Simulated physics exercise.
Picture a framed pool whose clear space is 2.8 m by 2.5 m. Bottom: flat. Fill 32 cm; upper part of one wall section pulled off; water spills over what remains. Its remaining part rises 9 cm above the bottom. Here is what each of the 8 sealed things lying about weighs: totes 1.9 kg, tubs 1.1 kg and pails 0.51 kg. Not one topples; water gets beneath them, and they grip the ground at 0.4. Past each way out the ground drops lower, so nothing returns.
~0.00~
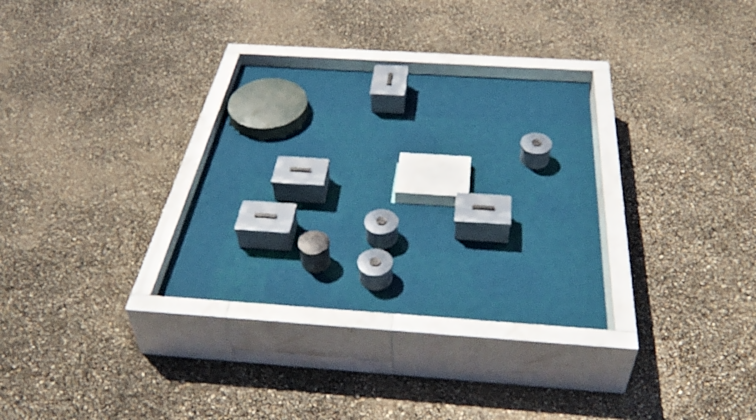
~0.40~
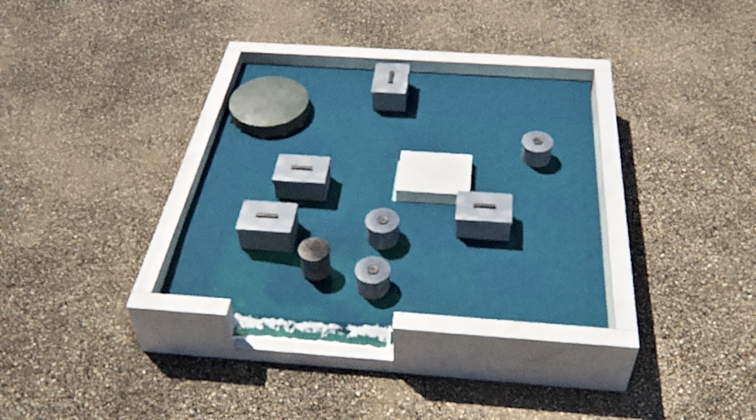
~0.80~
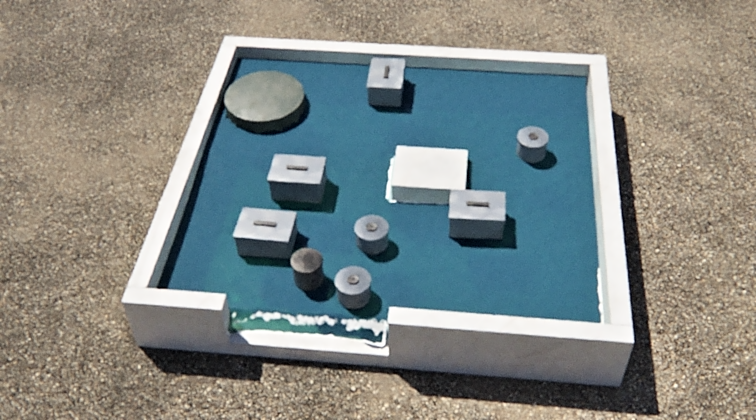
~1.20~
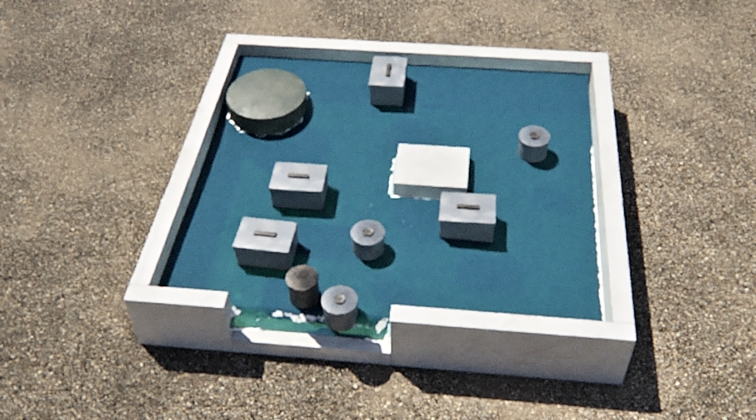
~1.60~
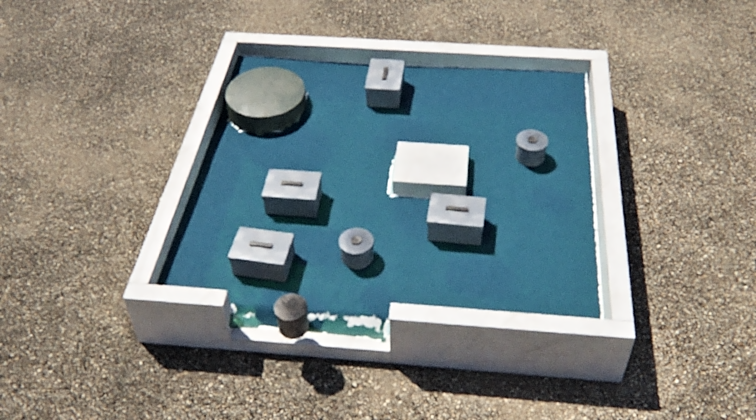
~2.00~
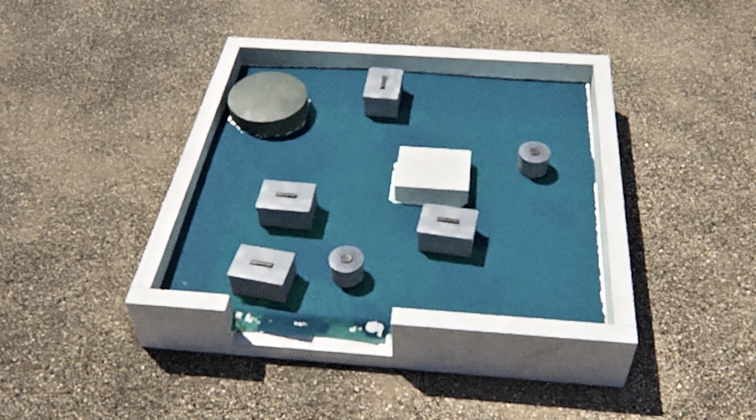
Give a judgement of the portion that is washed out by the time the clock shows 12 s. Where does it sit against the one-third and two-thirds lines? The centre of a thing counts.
My guess is two thirds and upward.
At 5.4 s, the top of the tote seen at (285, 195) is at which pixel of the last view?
I'd put it somewhere near (276, 282).
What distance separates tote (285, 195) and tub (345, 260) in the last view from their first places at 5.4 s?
Log: Item 1 at 100 cm, item 2 washed out.
After 2.8 s 3 of 8 are out; 5 afloat.
After 5.4 s 4 of 8 are out; 4 afloat.
After 8.0 s 5 of 8 are out; 3 afloat.
After 12.0 s 6 of 8 are out; 2 afloat.
